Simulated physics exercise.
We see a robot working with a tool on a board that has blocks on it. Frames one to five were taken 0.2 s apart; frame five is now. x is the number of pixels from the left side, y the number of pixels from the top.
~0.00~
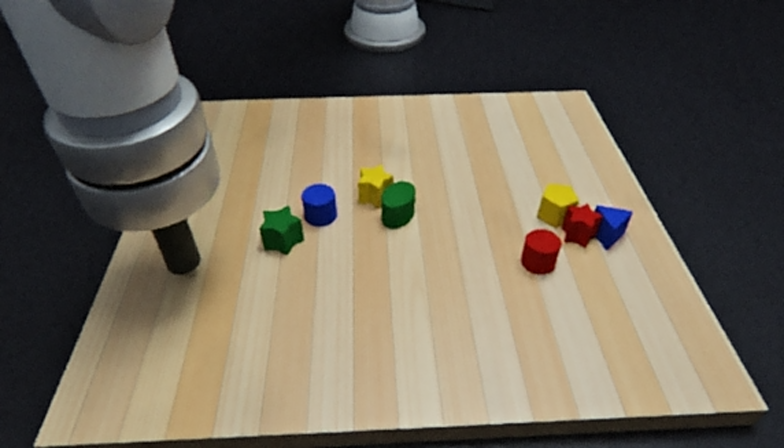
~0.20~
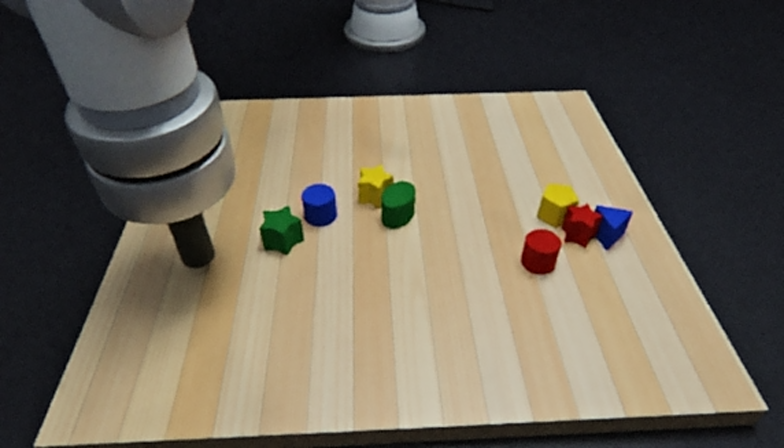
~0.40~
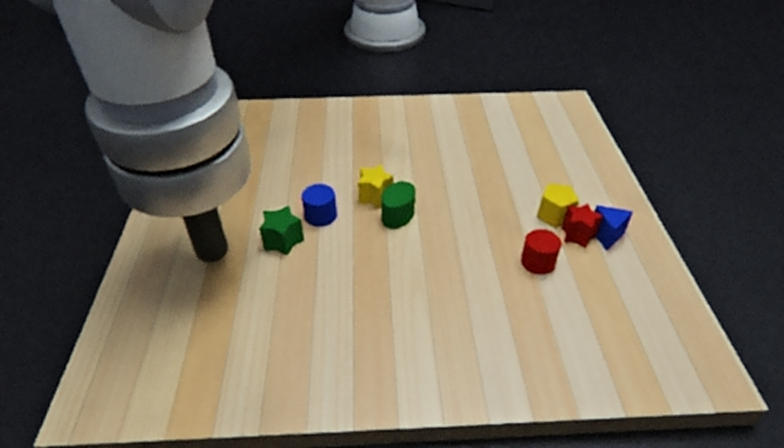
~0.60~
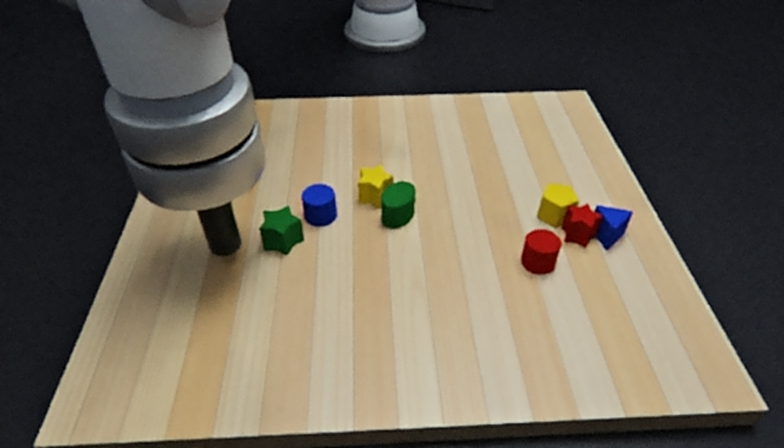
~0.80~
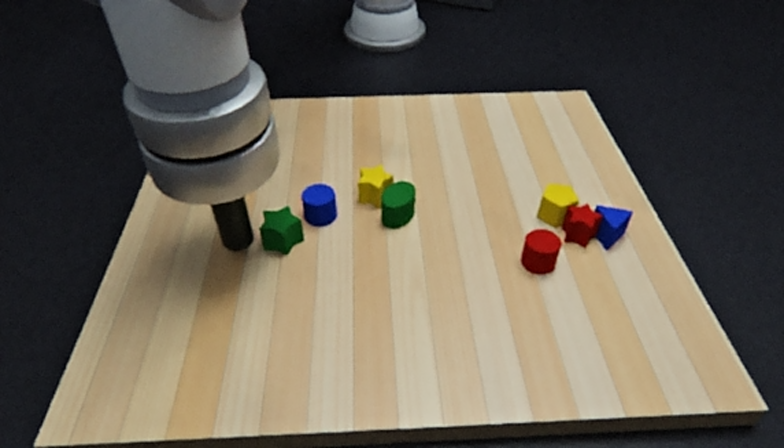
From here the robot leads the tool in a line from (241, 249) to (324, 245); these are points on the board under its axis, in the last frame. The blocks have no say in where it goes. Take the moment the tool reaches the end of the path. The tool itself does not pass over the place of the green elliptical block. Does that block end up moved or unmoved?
It is still where it was.
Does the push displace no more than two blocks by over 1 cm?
Yes
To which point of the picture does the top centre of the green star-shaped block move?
I expect it at (336, 204).
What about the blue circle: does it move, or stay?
Once the path ends, it is somewhere new.
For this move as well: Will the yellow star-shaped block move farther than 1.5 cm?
Answer: No.
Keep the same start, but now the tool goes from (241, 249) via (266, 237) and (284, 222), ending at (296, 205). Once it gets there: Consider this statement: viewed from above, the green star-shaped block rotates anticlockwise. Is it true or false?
It is false.
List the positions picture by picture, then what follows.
Lower end of the tool (184, 263), tops of blocks, green star-shaped block (279, 219), blue circle (318, 193), yellow star-shaped block (375, 175), green elliptical block (399, 193), in the first frame.
Tool (199, 257), blocks as before, in the second frame.
Tool (212, 251), blocks as before, in the third frame.
Tool (226, 245), blocks as before, in the fourth frame.
Tool (238, 240), green star-shaped block (279, 219), blue circle (318, 193), yellow star-shaped block (375, 175), green elliptical block (399, 193), in the fifth frame.
On the path given first. Halfway along, tool (282, 238); green star-shaped block (308, 214), turned 35° anticlockwise.
At the end, tool (323, 236); green star-shaped block (336, 204), turned 65° anticlockwise; blue circle (332, 184); yellow star-shaped block not moved; green elliptical block not moved.
